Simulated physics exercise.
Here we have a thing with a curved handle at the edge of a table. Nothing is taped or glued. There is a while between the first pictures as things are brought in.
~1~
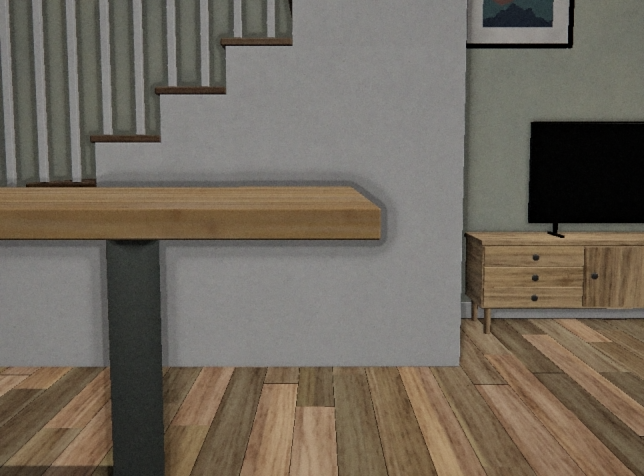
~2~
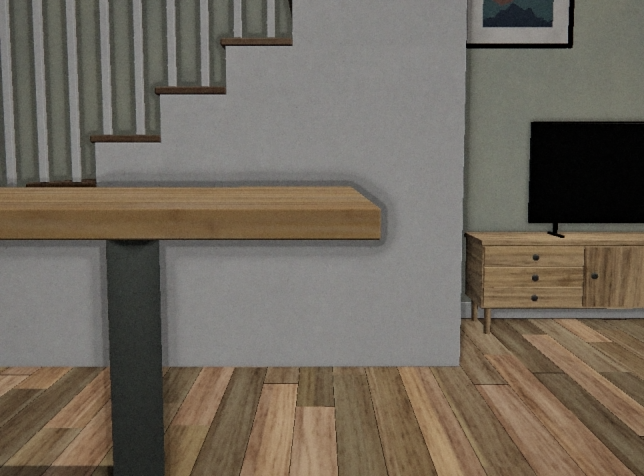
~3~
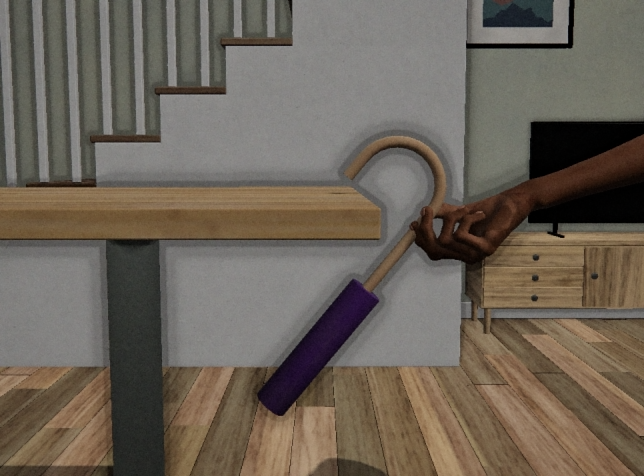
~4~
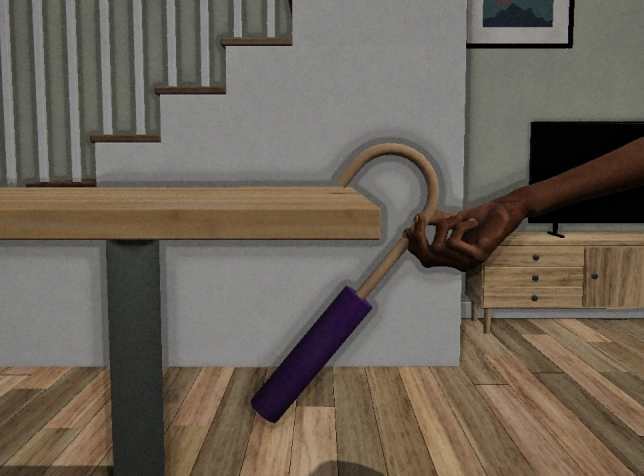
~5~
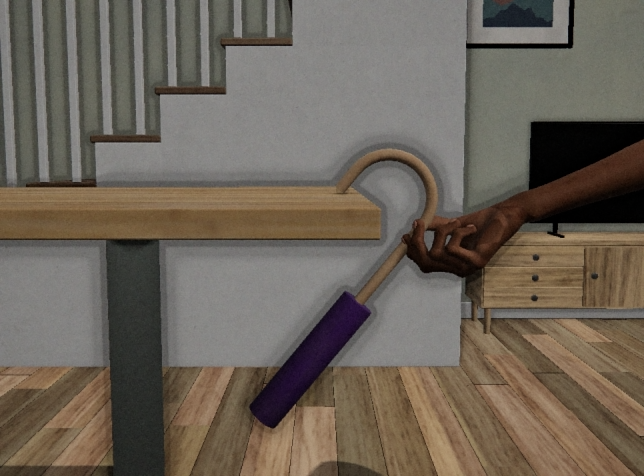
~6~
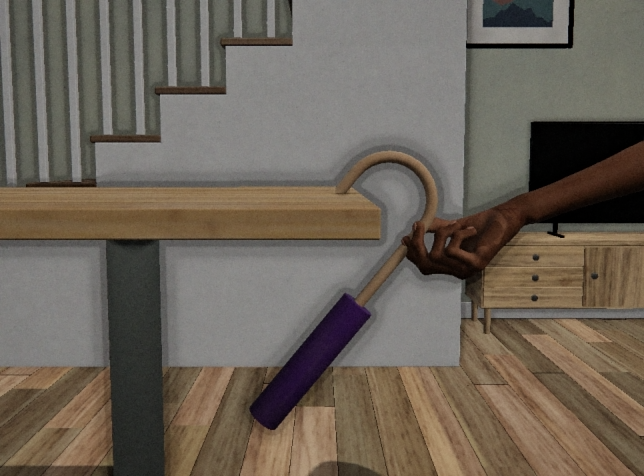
A hand brings in a purple umbrella and lowers its curved handle onto the table's edge.
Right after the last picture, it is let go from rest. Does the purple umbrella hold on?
The purple umbrella hangs from the table.
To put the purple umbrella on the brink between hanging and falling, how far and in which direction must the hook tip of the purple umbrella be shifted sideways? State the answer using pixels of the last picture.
Direction right, distance about 20 px.
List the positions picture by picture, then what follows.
Table (132, 205), in the first picture.
Table (132, 205), in the second picture.
Still on the way; purple umbrella (334, 270); table (132, 205), in the third picture.
Still on the way; purple umbrella (327, 277); table (132, 205), in the fourth picture.
Still on the way; purple umbrella (326, 283); table (132, 205), in the fifth picture.
In place, still held; purple umbrella (326, 285); table (132, 205), in the sixth picture.
Then, 0.38 s later than the last frame, purple umbrella at rest near (329, 285).
When it is over, the purple umbrella remains in place, near (327, 285).
